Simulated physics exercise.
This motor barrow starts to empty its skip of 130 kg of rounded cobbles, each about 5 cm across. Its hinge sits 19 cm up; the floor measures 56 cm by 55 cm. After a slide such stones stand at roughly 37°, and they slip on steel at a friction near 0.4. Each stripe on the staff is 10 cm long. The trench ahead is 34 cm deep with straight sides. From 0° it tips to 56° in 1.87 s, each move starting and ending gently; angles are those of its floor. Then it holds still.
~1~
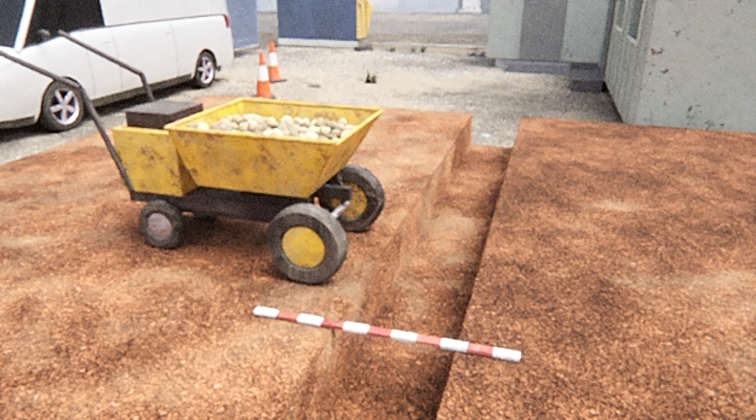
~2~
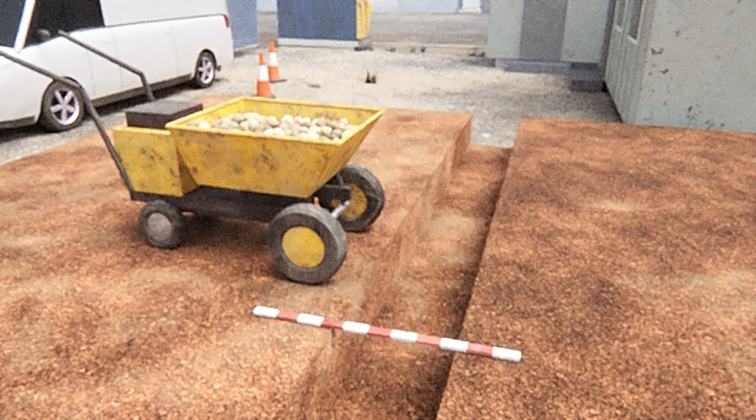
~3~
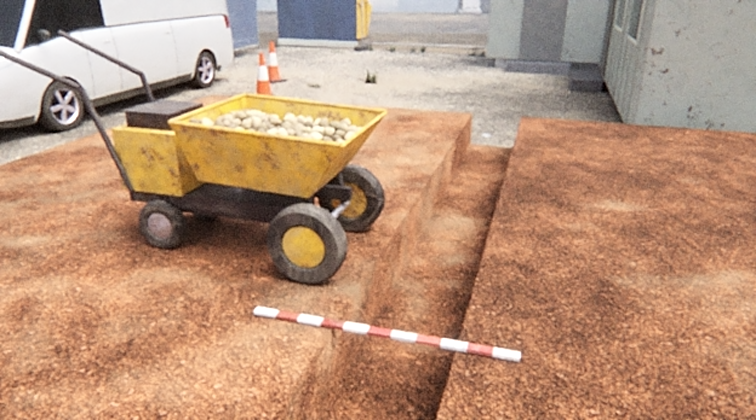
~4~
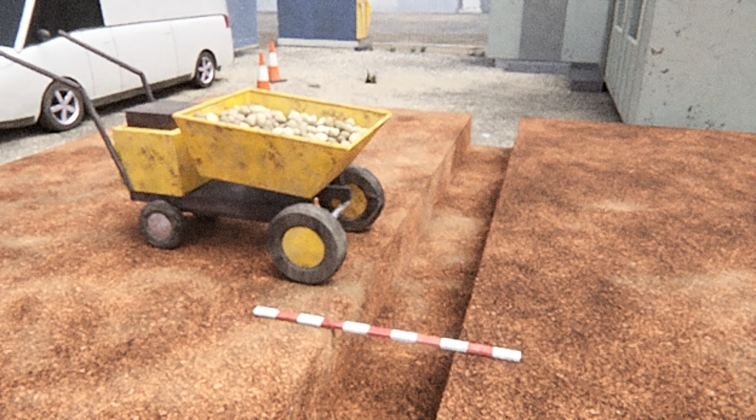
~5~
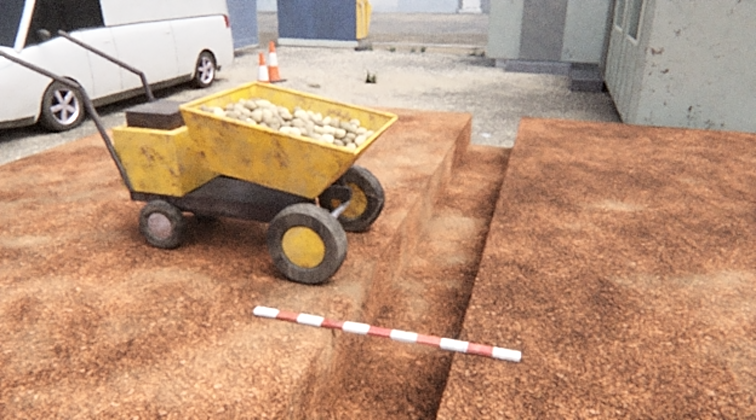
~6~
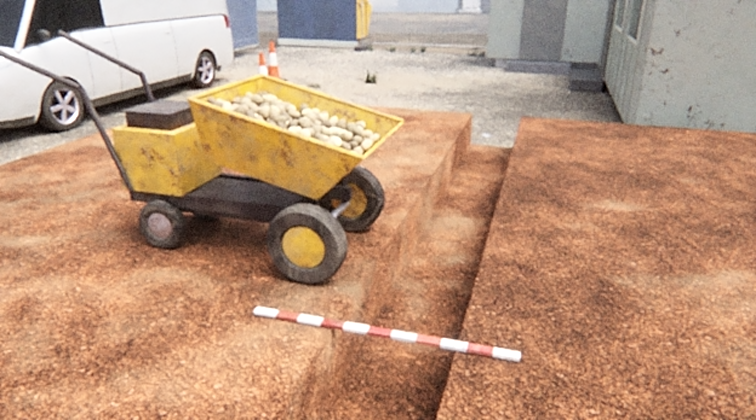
On a patch of reddish dirt beside a narrow trench, a yellow barrow full of pale rounded stones stood still while its skip slowly tilted forward to the right, its back end rising.
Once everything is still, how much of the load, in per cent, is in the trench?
Close to 30 in a hundred.
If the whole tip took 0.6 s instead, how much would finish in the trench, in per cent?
It would be near 25 per cent.
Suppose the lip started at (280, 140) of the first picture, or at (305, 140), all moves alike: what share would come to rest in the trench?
About 30 and 30 per cent.
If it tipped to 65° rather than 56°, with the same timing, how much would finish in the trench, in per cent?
Then about 65 per cent.
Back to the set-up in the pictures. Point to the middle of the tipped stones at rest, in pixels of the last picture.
Their middle is at about (449, 324).
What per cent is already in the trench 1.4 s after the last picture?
About 10 per cent by then.
Then, 0.8 s after the last picture the floor is at 47°, 100 % in the skip; the foremost stones are at (408, 189).
Then, 1.4 s after the last picture the floor is at 56°, 91 % in the skip, 8 % in the trench; the foremost stones are at (468, 319).
Then, 1.7 s after the last picture the floor is at 56°, 79 % in the skip, 18 % in the trench, 2 % past the trench; the foremost stones are at (523, 278).
Then, 3.7 s after the last picture the floor is at 56°, 68 % in the skip, 30 % in the trench, 3 % past the trench; the foremost stones are at (566, 275).
